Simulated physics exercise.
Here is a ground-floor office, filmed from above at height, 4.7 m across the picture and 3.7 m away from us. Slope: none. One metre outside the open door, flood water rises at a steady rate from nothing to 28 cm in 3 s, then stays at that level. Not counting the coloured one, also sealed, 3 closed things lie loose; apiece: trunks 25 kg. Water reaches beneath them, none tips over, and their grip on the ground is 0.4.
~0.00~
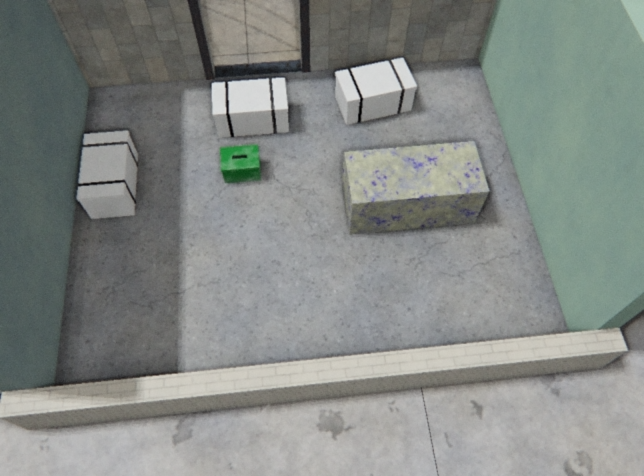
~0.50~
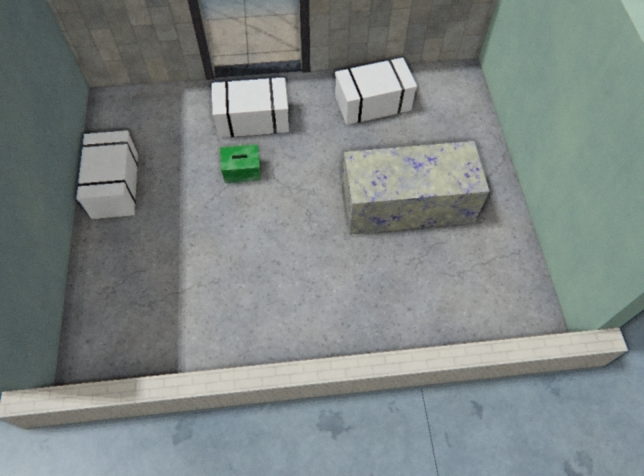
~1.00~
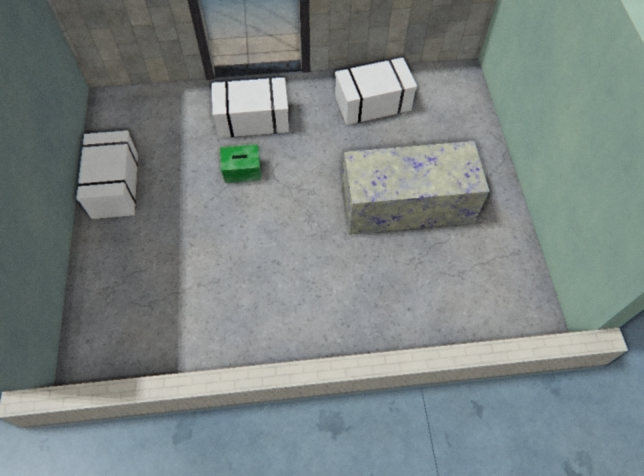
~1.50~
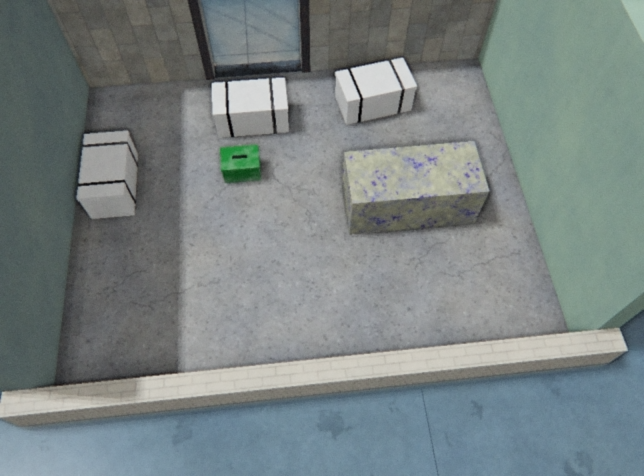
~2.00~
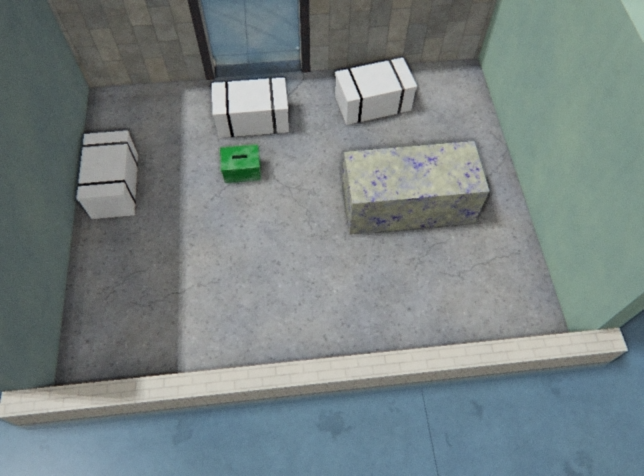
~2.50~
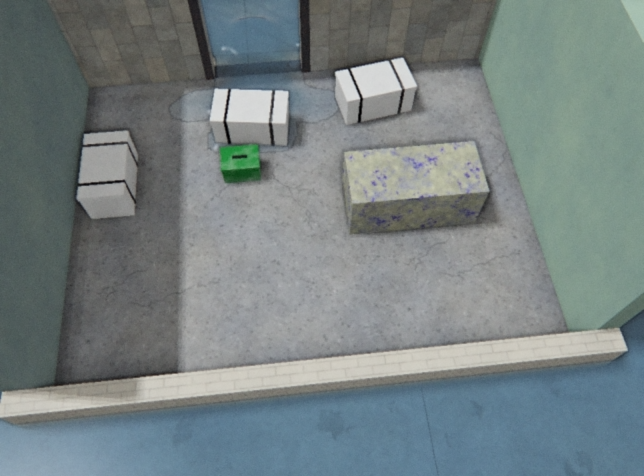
The clip opens on a walled room from above, with three black-banded white boxes, a small green box and a mottled block. Bluish water spreads over the ground outside, then comes in through the back doorway, and the white box nearest it shifts slightly forward while the others stay put.
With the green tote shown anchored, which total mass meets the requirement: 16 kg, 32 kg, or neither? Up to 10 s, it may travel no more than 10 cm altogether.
The answer is neither.
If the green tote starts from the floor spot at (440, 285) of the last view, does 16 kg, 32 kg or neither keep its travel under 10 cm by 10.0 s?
Looking at the loads, both keep it.
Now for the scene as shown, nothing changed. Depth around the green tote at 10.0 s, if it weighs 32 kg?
Depth: Approx. 16 cm.
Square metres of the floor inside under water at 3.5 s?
At that time the wet patch spans about 5.0 m2.
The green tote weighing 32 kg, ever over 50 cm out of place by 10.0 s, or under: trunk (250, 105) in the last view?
Result: Limit exceeded.
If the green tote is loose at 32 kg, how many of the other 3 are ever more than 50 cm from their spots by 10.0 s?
By my count, 1.
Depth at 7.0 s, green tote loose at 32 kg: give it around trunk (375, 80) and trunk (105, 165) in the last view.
Depths: Near 5 cm, then near 4 cm.
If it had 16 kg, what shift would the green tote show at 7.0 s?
About 120 cm.
After 3.5 s the green tote would be 39 cm from its start with 16 kg and 13 cm from its start with 32 kg; 3 cm of water round it then.
After 4.5 s the green tote would be 83 cm from its start with 16 kg and 25 cm from its start with 32 kg; 6 cm of water round it then.
After 7.0 s the green tote would be 121 cm from its start with 16 kg and 26 cm from its start with 32 kg; 6 cm of water round it then.
After 10.0 s the green tote would be 170 cm from its start with 16 kg and 31 cm from its start with 32 kg; 16 cm of water round it then.
